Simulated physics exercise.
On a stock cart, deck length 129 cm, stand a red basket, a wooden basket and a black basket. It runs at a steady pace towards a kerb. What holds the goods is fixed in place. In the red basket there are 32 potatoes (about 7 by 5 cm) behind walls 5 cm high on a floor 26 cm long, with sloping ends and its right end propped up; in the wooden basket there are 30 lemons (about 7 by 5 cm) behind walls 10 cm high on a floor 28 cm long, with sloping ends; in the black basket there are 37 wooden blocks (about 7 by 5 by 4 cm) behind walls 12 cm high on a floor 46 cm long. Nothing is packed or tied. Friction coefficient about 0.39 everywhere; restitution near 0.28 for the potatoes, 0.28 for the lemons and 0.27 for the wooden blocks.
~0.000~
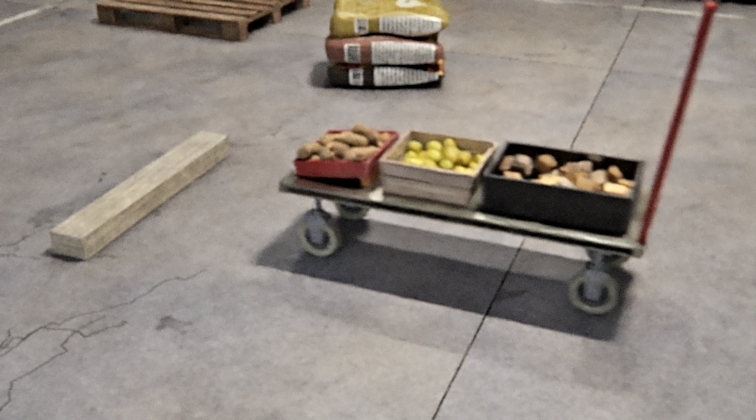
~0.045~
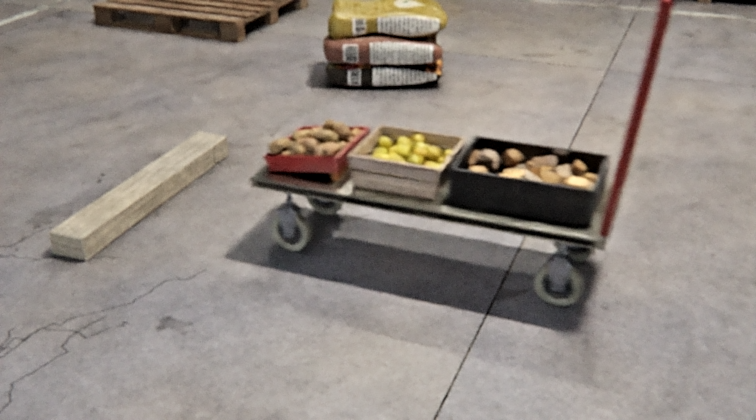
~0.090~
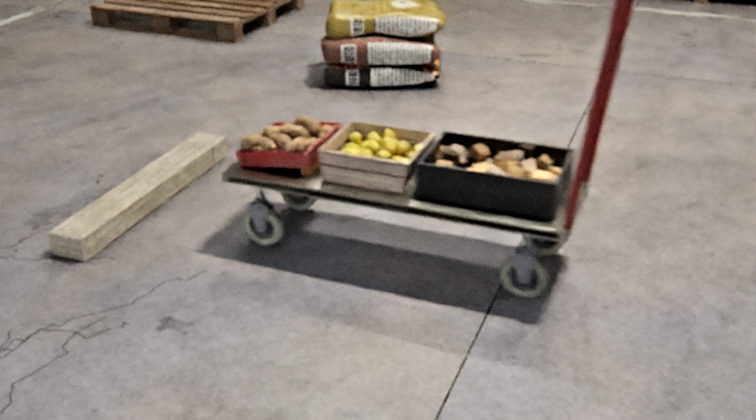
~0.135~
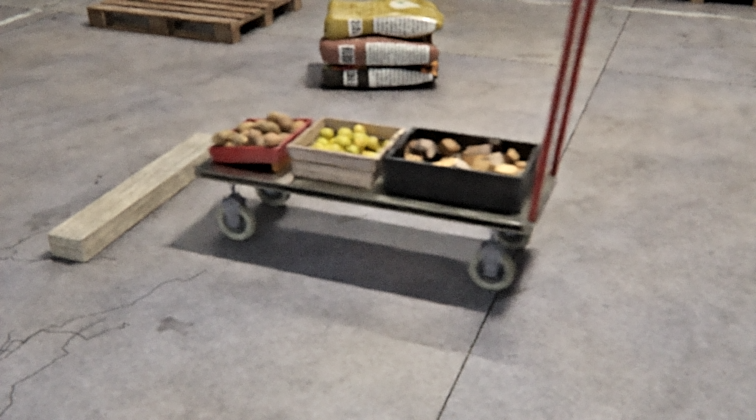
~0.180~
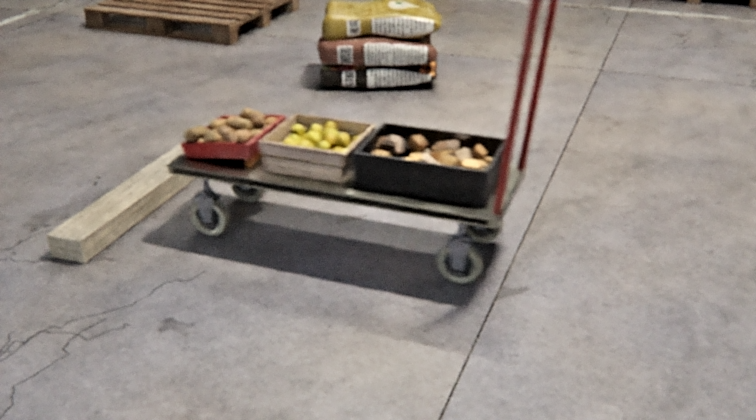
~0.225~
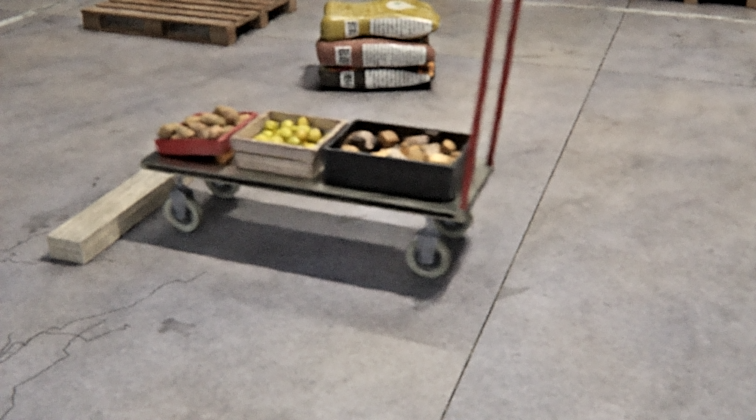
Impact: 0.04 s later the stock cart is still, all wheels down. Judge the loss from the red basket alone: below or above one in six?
More than a sixth of the potatoes leave the red basket.
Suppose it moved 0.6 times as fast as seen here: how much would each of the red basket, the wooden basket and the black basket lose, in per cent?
In that case red basket 30, wooden basket 0, black basket 0 per cent.
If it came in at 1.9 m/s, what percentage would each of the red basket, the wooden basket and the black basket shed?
Then red basket 30, wooden basket 0, black basket 0 per cent.
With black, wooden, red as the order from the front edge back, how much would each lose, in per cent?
In that case red basket 20, wooden basket 10, black basket 10 per cent.
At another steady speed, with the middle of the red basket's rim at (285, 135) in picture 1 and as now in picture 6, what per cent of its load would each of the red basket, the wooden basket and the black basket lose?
Then red basket 20, wooden basket 0, black basket 0 per cent.
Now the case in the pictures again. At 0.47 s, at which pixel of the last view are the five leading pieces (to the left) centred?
Around (99, 118).
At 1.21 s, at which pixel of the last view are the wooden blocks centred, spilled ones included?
At about (343, 152).
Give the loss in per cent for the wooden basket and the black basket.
Wooden basket 5, black basket 5 per cent.
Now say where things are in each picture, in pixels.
In the first frame (places track the rim corner closest to us here; the camera moves round a little), red basket (365, 162); black basket (629, 198); 73 cm to go; all still inside.
In the second frame, red basket (335, 157); black basket (591, 190); 61 cm to go.
In the third frame, red basket (305, 152); black basket (554, 183); 49 cm to go.
In the fourth frame, red basket (275, 147); black basket (519, 177); 37 cm to go.
In the fifth frame, red basket (246, 143); black basket (484, 171); 25 cm to go.
In the sixth frame, red basket (218, 139); black basket (450, 166); 13 cm to go; all still inside.
After 0.25 s, contact.
After 0.35 s, the red basket is down by 4 of 32, the wooden basket has all 30 and the black basket has all 37.
After 0.47 s, the red basket is down by 12 of 32, the wooden basket is down by 1 of 30 and the black basket has all 37.
After 0.70 s, the red basket is down by 12 of 32, the wooden basket is down by 2 of 30 and the black basket is down by 1 of 37.
Outcome (at 1.21 s), the red basket is down by 13 of 32, the wooden basket is down by 2 of 30 and the black basket is down by 1 of 37. Asked share, 13 of 32, 41 per cent.
